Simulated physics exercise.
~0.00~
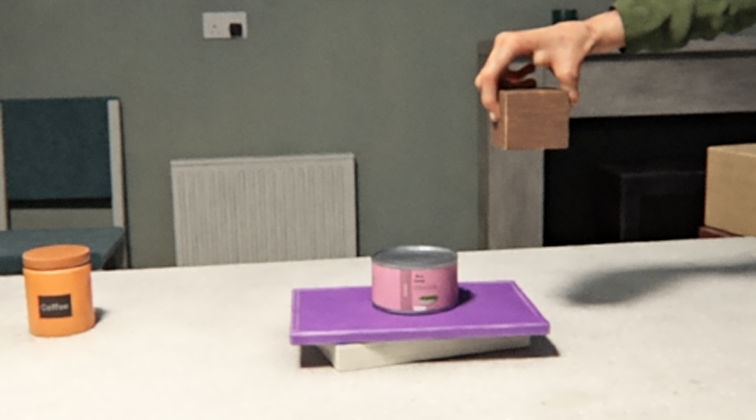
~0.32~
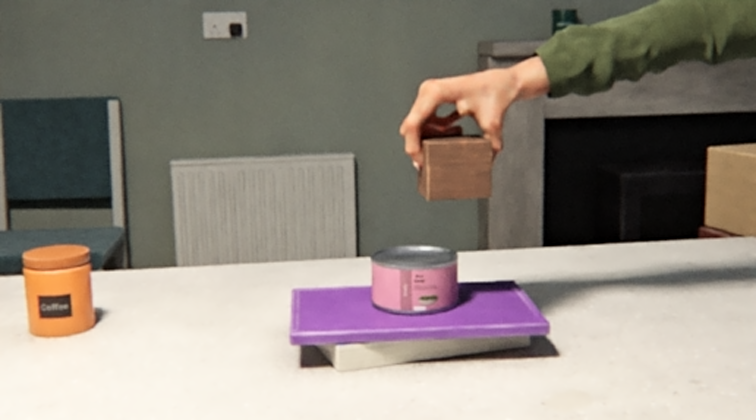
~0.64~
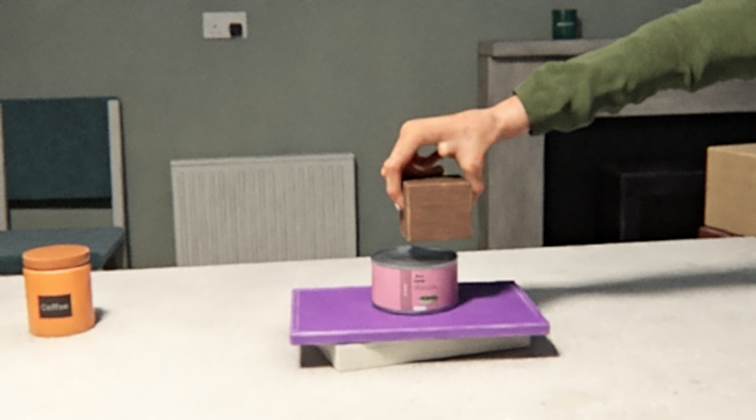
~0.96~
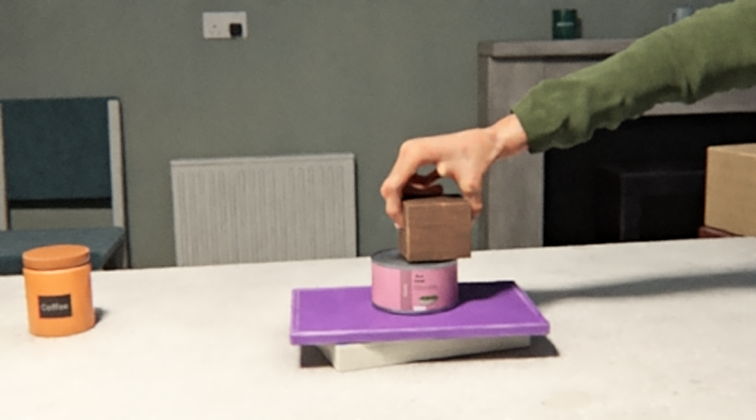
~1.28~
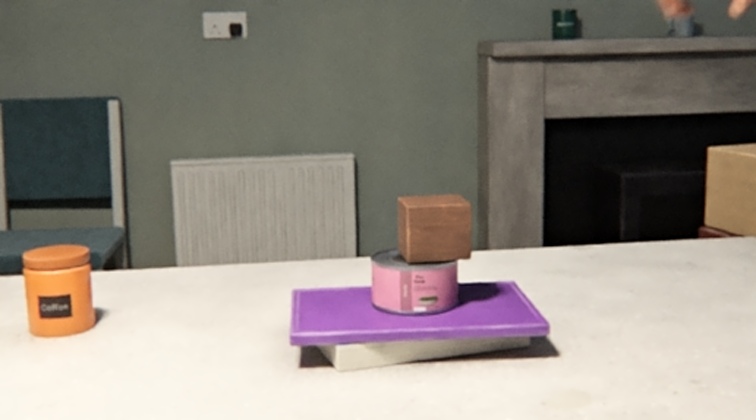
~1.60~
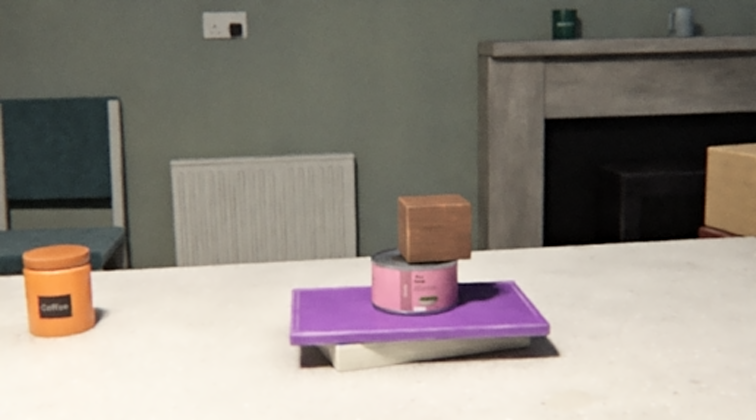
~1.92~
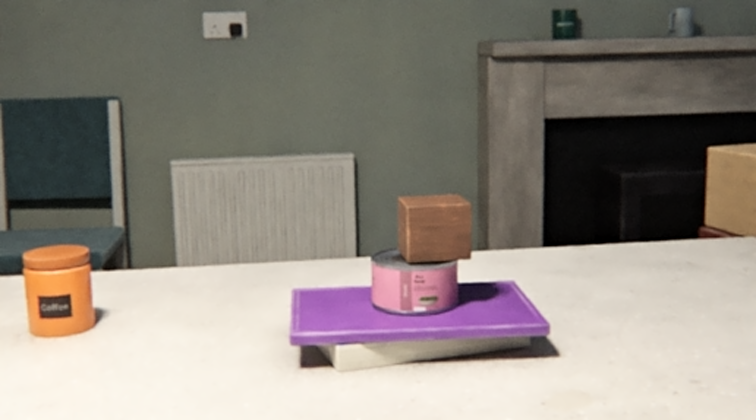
To begin with, a hand in a green sleeve holds a brown block above and to the right of a small pile on a pale table, where a pink tub sits on a purple tray over a blocky, pale-edged book. An orange jar stands off to the left. The hand carries the block left and down until it hovers just over the tub. It then lowers the block onto the tub, slightly right of centre. The fingers let go and the hand withdraws to the upper right. The block stays put, and the pile stands still and balanced.
